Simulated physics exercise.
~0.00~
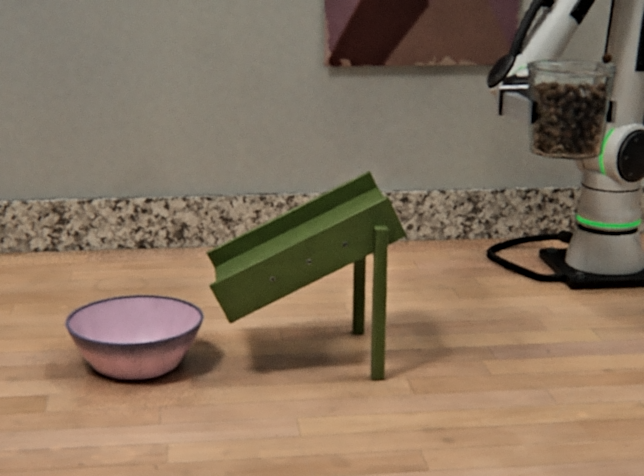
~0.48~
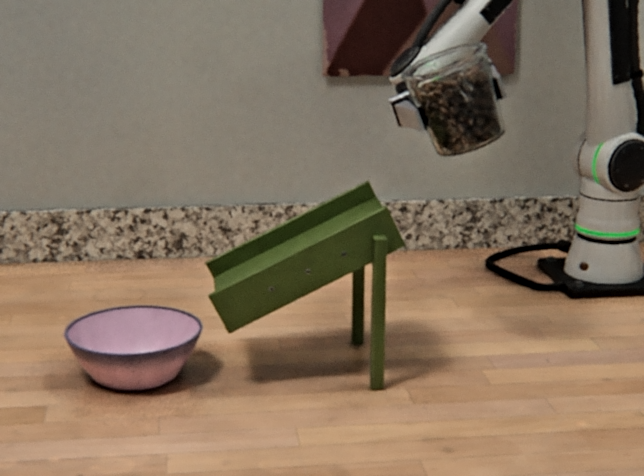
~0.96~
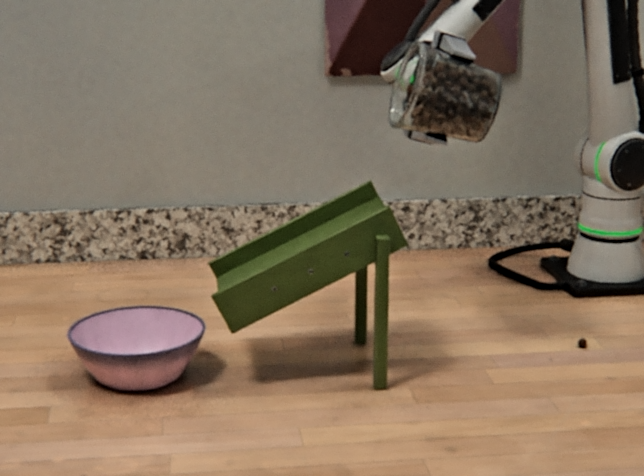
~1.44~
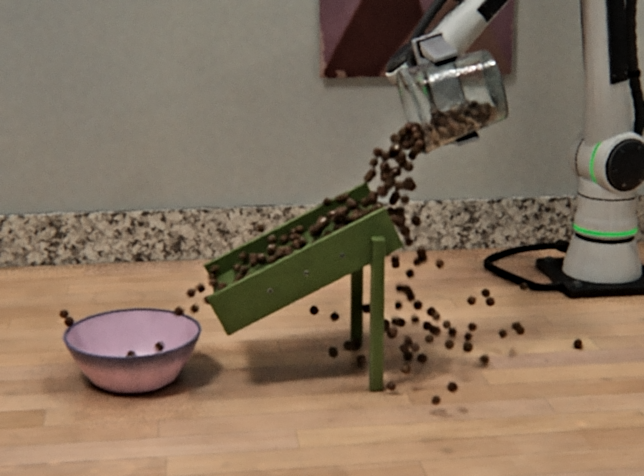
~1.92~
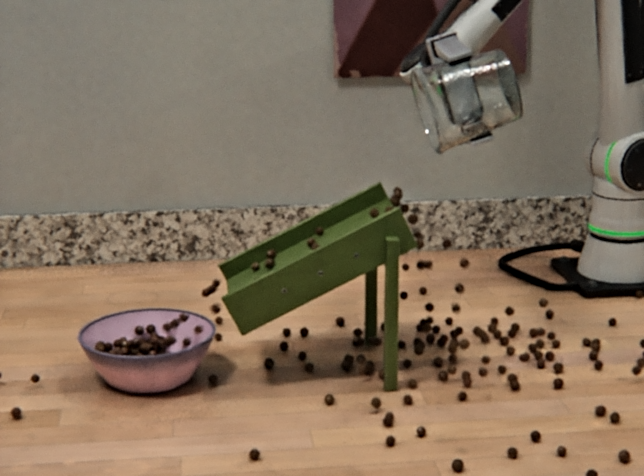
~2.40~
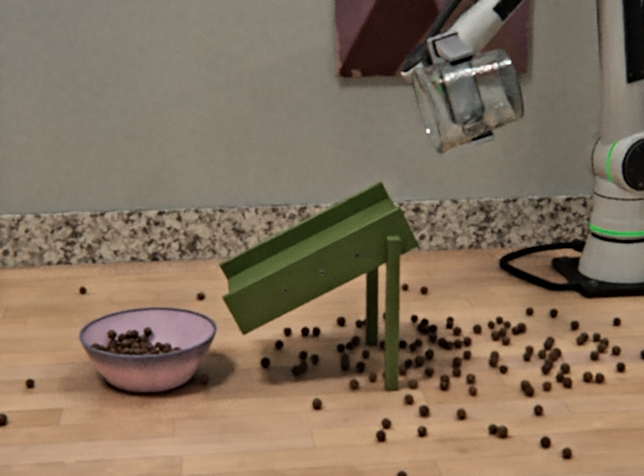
On a wooden counter, a robot arm carried a clear cup of small brown beads leftward and tipped it over a green chute, sending some sliding down into a pink bowl while many others spilled and scattered across the counter, leaving the cup empty.
